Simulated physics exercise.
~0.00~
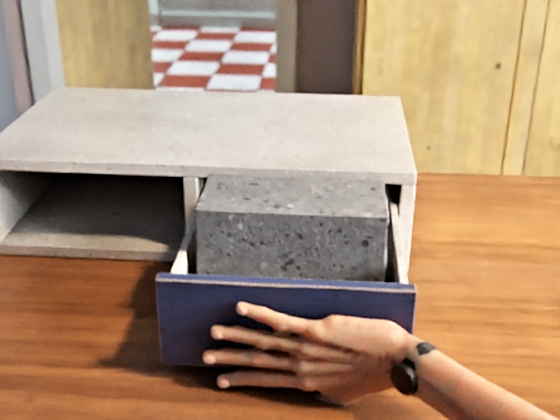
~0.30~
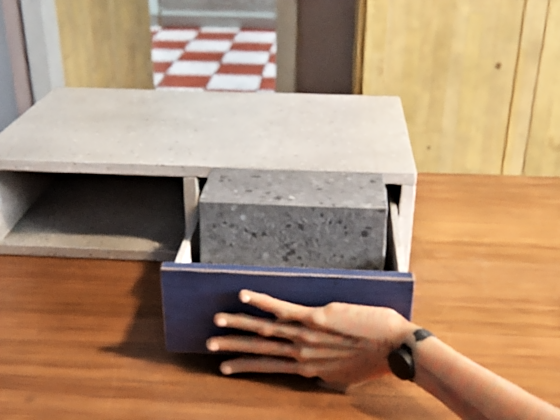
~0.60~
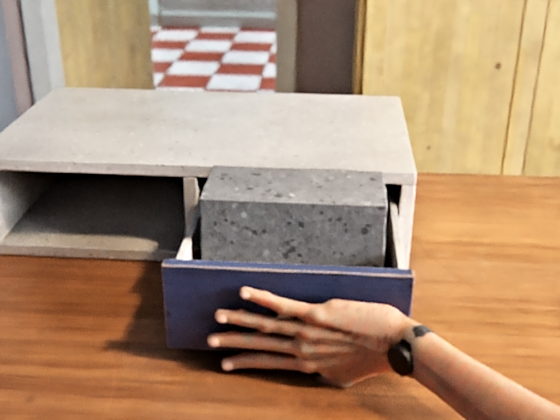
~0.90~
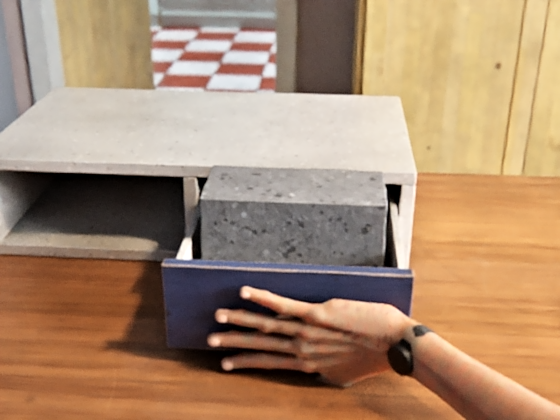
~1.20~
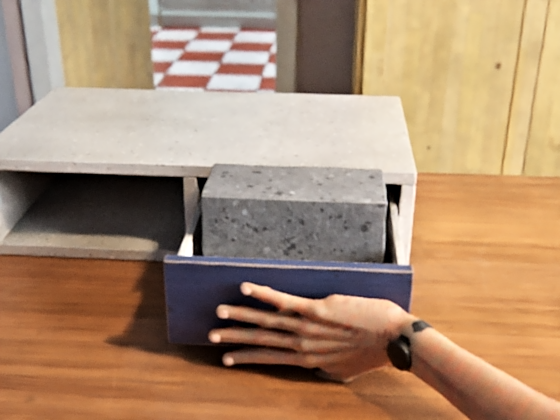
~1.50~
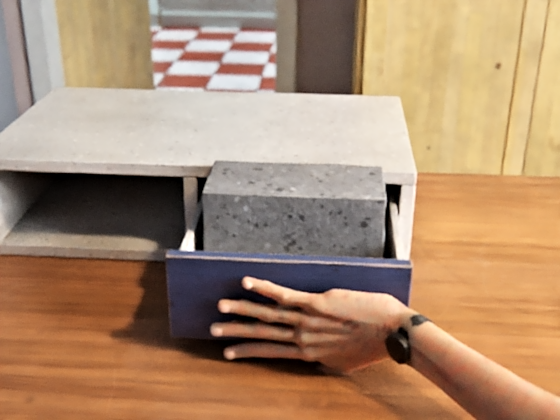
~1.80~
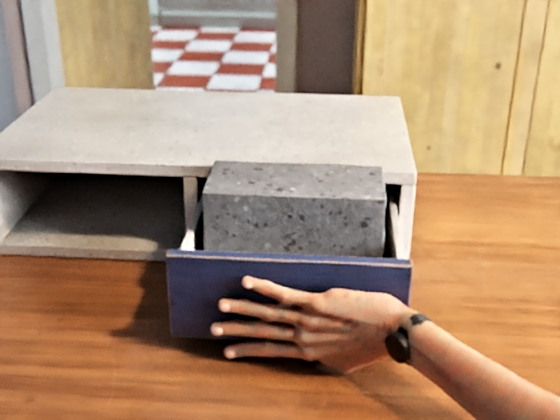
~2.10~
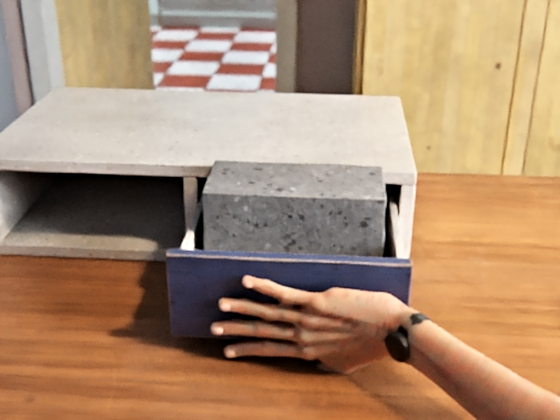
To begin with, a pale chest with an empty compartment on the left sits on a wooden surface, its blue-fronted drawer pulled open on the right with a speckled grey brick upright inside. A hand wearing a dark wristband rests against the drawer front and pushes it inward a little. The drawer pauses briefly, the brick riding along with it. The hand then eases it slightly farther in, while the chest stays in place. Finally the drawer stops moving and remains jammed partly open, with the hand still against its front.
